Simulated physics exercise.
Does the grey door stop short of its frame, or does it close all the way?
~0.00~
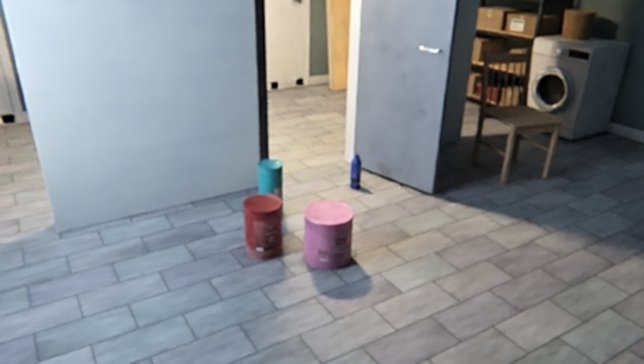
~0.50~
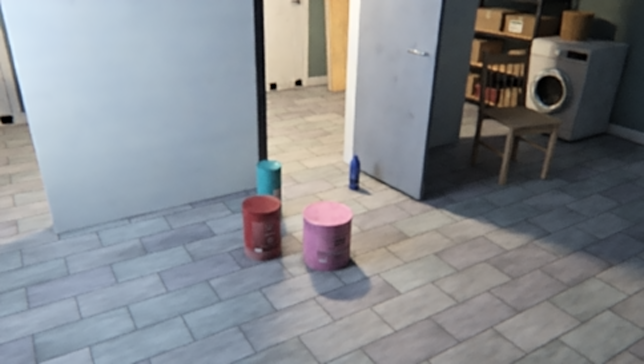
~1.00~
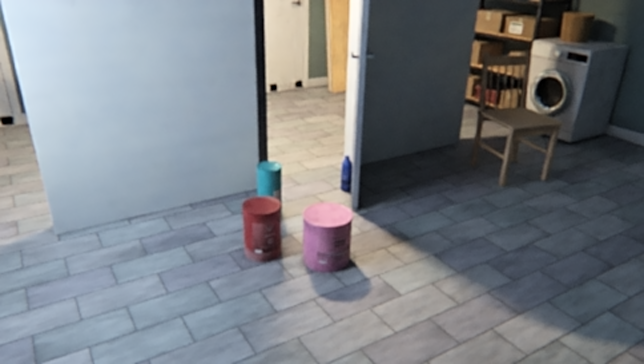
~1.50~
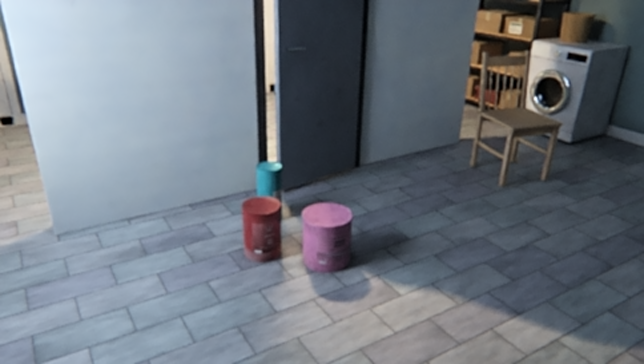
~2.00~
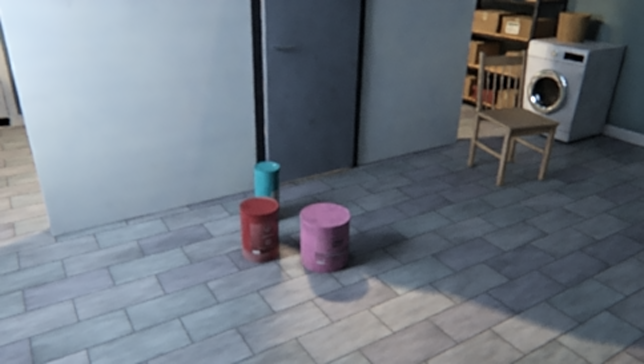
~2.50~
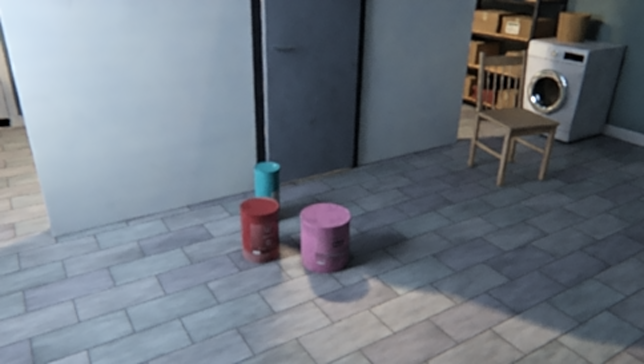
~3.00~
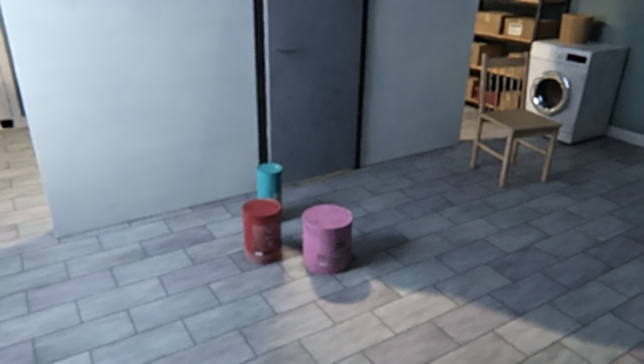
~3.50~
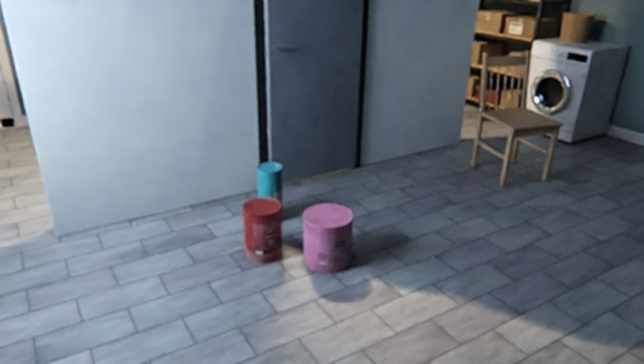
It closes all the way. The door swings past the spot where the blue bottle stood and ends up flush in its frame.
